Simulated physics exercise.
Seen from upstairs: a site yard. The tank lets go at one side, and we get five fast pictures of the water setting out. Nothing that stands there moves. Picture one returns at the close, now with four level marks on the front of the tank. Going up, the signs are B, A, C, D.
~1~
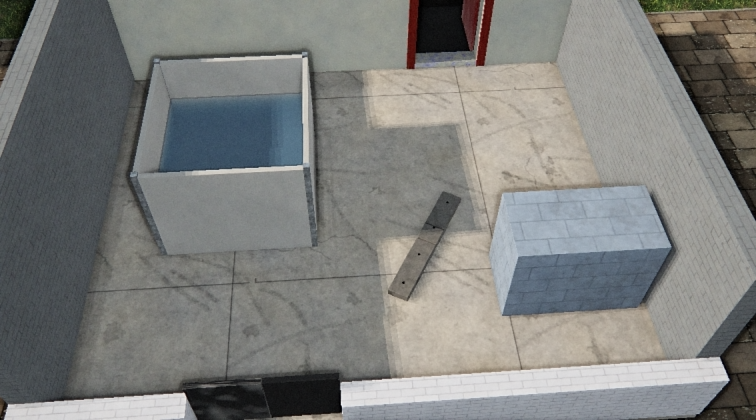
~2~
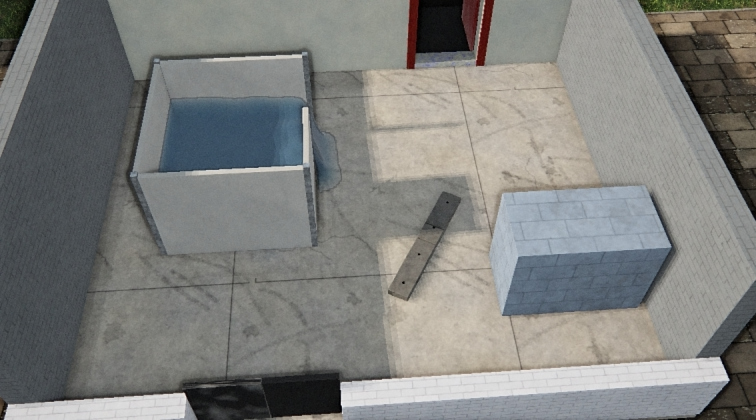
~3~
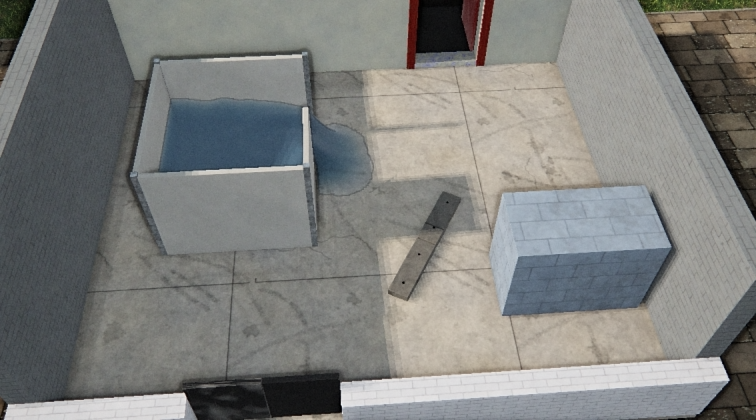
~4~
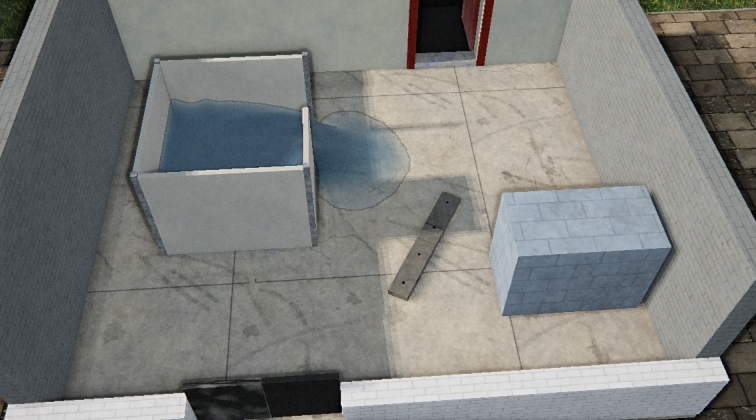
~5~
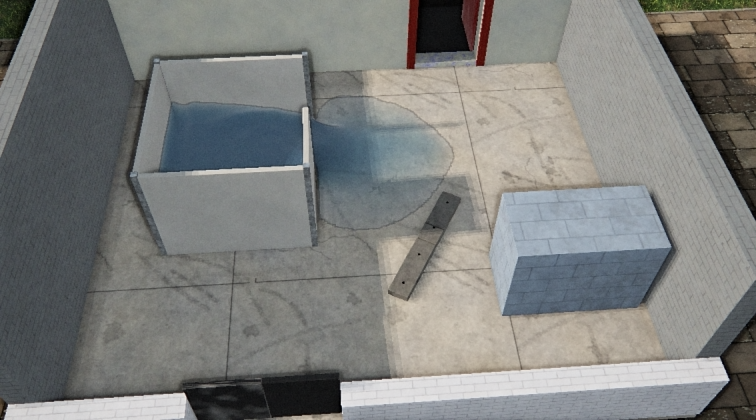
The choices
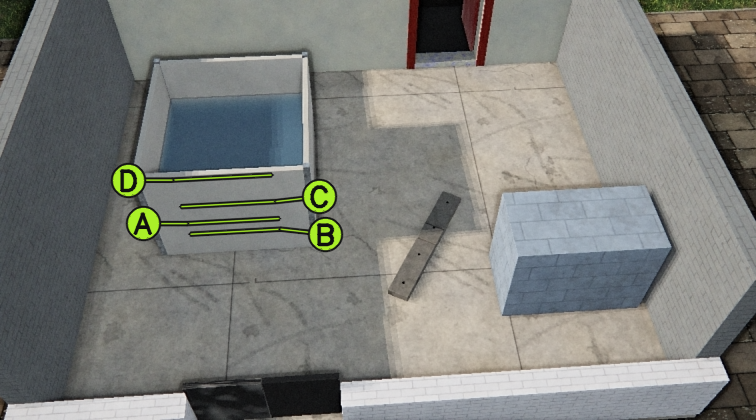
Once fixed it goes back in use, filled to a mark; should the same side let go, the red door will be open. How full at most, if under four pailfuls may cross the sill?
Line B.
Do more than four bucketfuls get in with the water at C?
Yes, that goes wrong.
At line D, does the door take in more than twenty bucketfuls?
Yes, it does.
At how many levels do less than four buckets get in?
One of them.
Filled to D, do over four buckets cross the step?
Yes, it does.
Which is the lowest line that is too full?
It is A.
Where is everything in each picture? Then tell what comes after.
Water in the tank at rest, its middle at (234, 145); foot of the red doorway at (445, 66); shut gate at (264, 385).
Water covers 1 % of the ground and shows as far out as (330, 175).
Water covers 3 % of the ground and shows as far out as (359, 184).
Water covers 6 % of the ground and shows as far out as (404, 160).
Water covers 11 % of the ground and shows as far out as (443, 145).
On the marked copy, A at (233, 221); B at (235, 231); C at (228, 204); D at (222, 177); from the bottom up B, A, C, D.
With A, about 8 bucketfuls get in.
With B, a bucket or two gets in.
With C, dozens of bucketfuls pour in.
With D, dozens of bucketfuls pour in.
